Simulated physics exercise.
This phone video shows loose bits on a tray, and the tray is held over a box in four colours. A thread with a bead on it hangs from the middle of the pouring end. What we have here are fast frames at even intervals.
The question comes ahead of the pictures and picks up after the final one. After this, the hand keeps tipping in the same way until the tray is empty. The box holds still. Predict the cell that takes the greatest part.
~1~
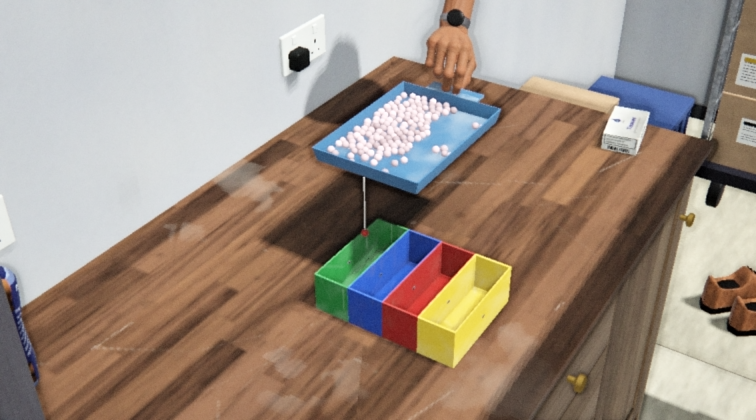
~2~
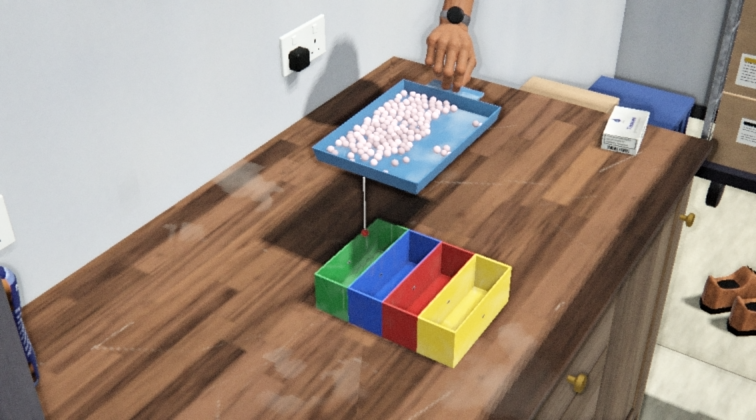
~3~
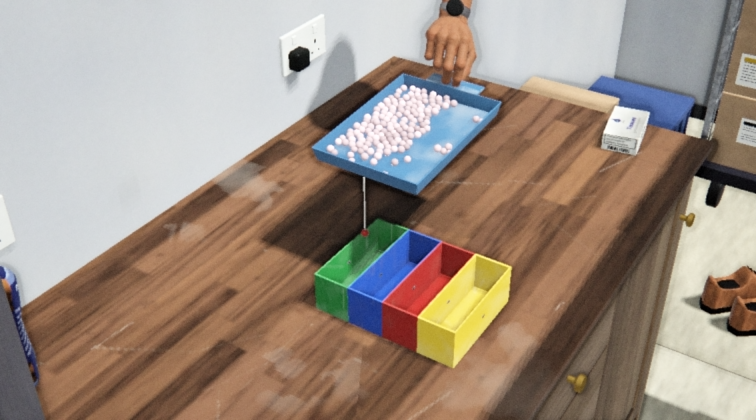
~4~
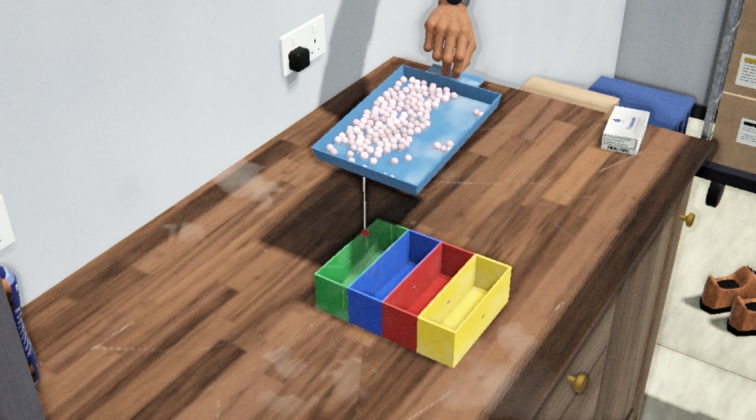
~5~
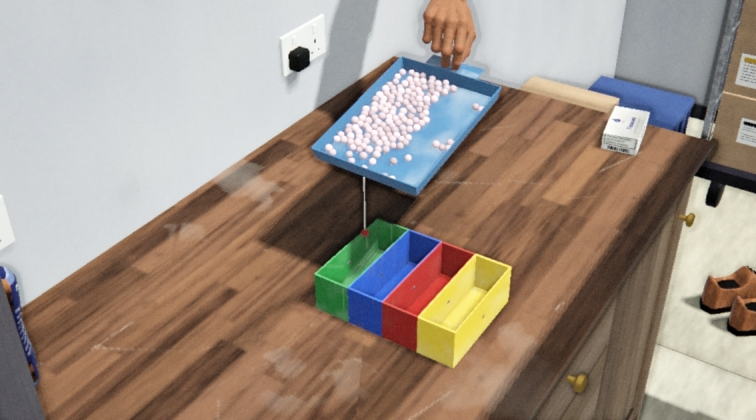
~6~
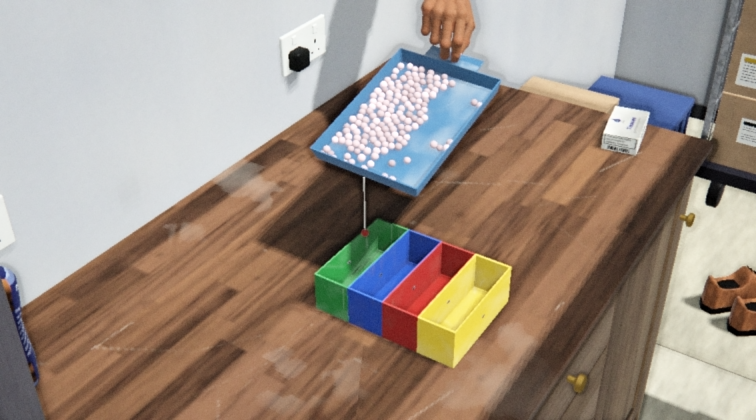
I would say the blue cell.
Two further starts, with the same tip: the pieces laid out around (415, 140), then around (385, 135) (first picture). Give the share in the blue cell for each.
Estimate: 50 % first, 50 % second.
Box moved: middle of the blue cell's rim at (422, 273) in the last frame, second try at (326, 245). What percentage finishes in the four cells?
You'd get about 70 per cent first and about 90 per cent second.
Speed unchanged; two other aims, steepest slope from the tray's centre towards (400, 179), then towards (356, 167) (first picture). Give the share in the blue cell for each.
First case around 60 per cent, second case 0 per cent.
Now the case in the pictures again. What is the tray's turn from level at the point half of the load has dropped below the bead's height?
The angle is roughly 90° at that point.
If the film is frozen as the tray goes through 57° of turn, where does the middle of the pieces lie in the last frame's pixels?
Near the pixel (376, 159).
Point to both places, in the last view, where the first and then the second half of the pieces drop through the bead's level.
Initially about (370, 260); subsequently about (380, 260).
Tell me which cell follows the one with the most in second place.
The cell in green.
Just after the last frame, tray tipped steeply; almost all on the tray; just a few in the blue cell; just a few falling or outside the box.
A moment on, tray tipped right over; roughly a quarter on the tray; roughly a quarter in the blue cell; roughly a quarter in the green cell; about a tenth in the red cell; roughly a quarter falling or outside the box.
Further on, tray tipped past a quarter turn; roughly half in the blue cell; roughly a quarter in the green cell; about a tenth in the red cell; just a few in the yellow cell; about a tenth falling or outside the box.
When it is over, tray tipped past a quarter turn; roughly half in the blue cell; roughly a quarter in the green cell; about a tenth in the red cell; just a few in the yellow cell; about a tenth outside the box.
